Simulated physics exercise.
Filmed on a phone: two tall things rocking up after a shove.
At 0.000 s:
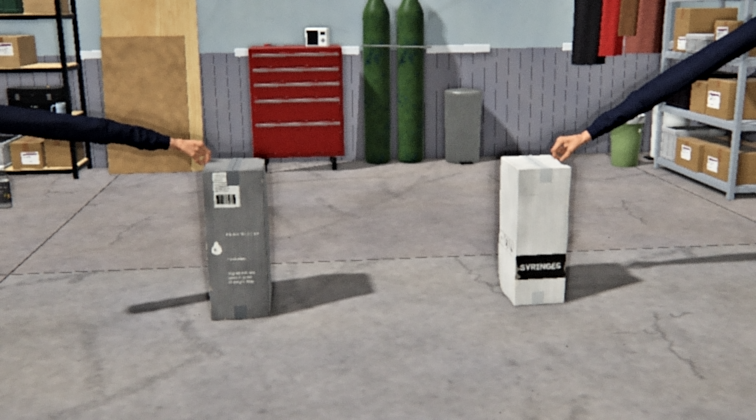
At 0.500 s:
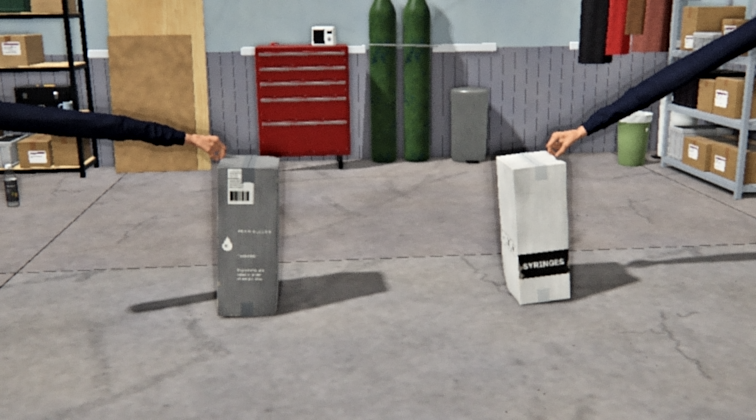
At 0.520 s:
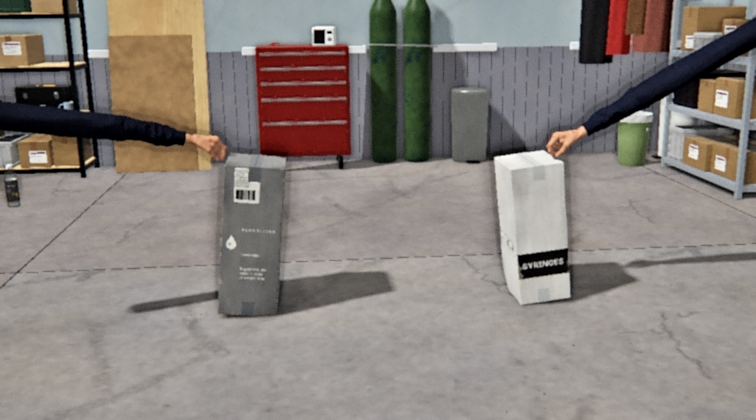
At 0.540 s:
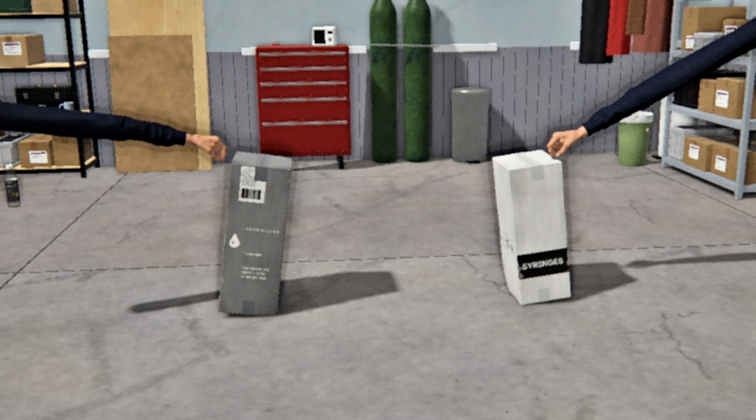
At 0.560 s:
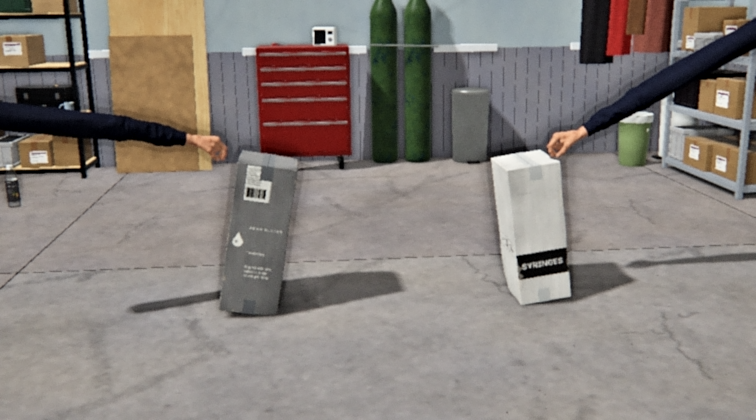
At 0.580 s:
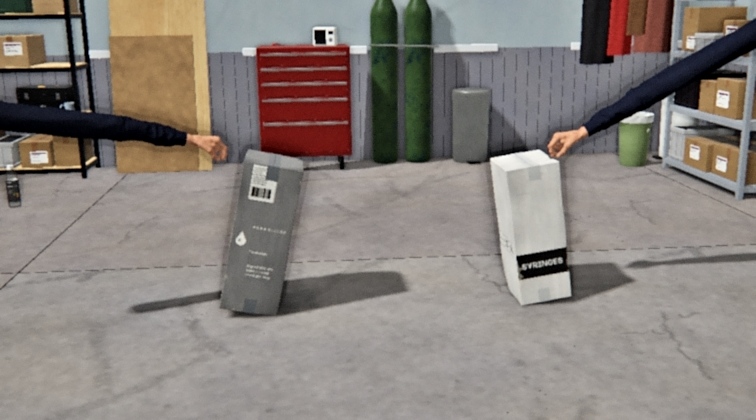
Two tall parcels, a grey one on the left and a white one labelled for syringes on the right, stand upright on a concrete floor, each with a dark-sleeved arm reaching to its top. The garage-like room, seen from the front, has a red tool chest, green cylinders and shelves of boxes behind. After a slight early shift of the view, the grey parcel leans steadily rightward, while the white one leans slightly leftward.
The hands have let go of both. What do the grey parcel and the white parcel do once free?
The grey parcel falls over and the white parcel rocks back upright.
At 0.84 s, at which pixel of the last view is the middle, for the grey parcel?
Near (295, 232).
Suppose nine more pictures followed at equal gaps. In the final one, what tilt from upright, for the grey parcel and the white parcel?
It would show 30° and 8°.
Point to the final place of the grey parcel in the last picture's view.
At about (352, 275).
After 0.84 s, grey parcel 35° off upright near (295, 232); white parcel 4° off upright near (536, 228).
After 1.04 s, grey parcel 65° off upright near (332, 249); white parcel 5° off upright near (546, 227).
At rest (2.2 s), the grey parcel goes down on its side, near (352, 276); the white parcel returns to its base, near (540, 229).
